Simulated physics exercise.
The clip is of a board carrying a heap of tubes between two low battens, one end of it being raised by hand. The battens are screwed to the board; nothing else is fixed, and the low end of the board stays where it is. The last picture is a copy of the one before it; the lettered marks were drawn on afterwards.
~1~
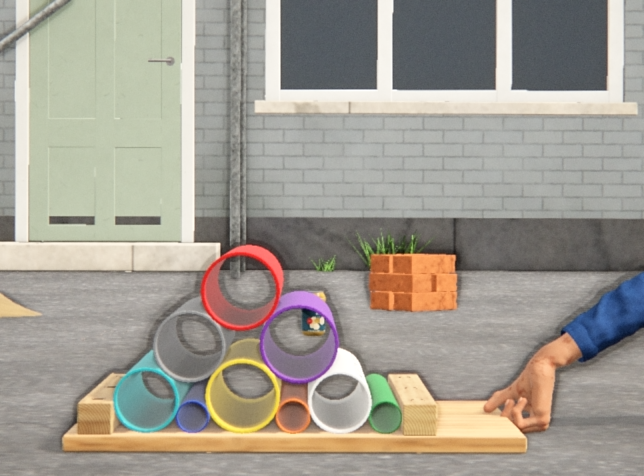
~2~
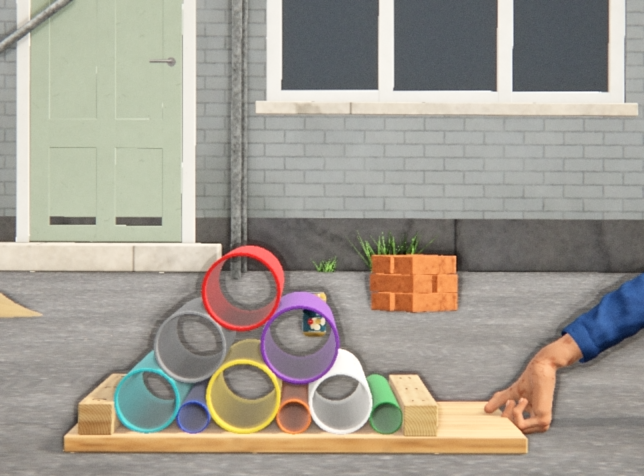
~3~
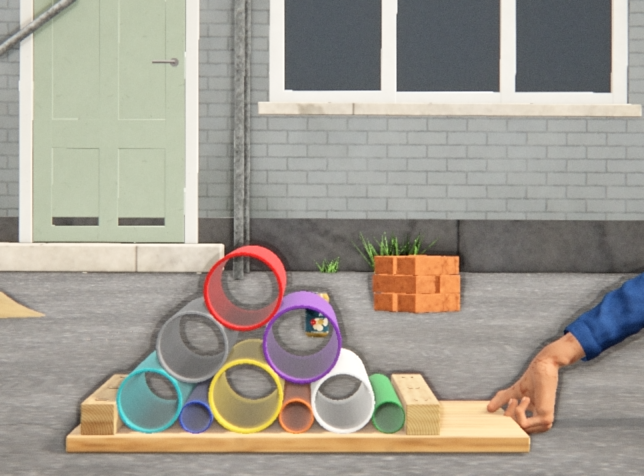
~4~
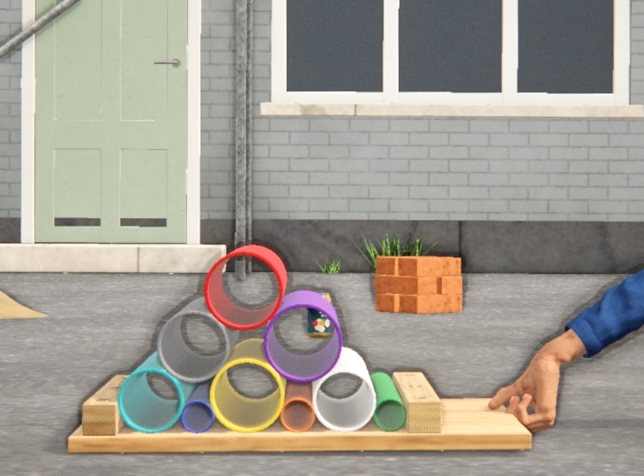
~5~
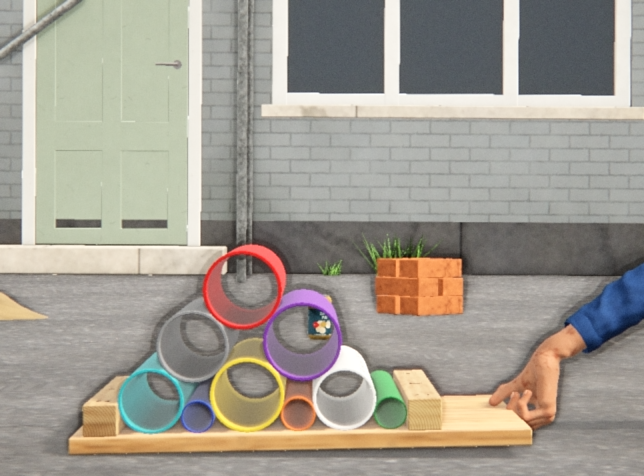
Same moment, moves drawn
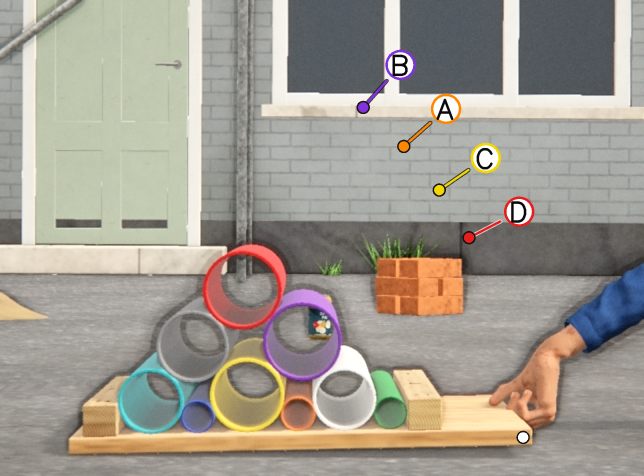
Colourful tubes stacked between wooden battens on a board, staying in place as a hand very slightly raises the right end.
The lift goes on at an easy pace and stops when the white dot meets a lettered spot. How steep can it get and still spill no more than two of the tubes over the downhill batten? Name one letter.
Stop at A.
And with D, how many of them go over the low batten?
The count is none.
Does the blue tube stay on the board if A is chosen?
The blue tube: Yes.
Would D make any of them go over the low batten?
At D: No.
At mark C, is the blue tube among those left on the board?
Yes, with C.
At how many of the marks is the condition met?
Three of the four.
On the marked copy, A at (404, 147); B at (363, 107); C at (439, 190); D at (469, 237); the white dot at (523, 438).
With A. Early on, board at 21°.
Further on, board at 41°.
At the end, board at 42°, two over the low batten (grey, red).
As for the rest, B three over the low batten (purple, grey, red); C two over the low batten (grey, red); D none over the low batten.
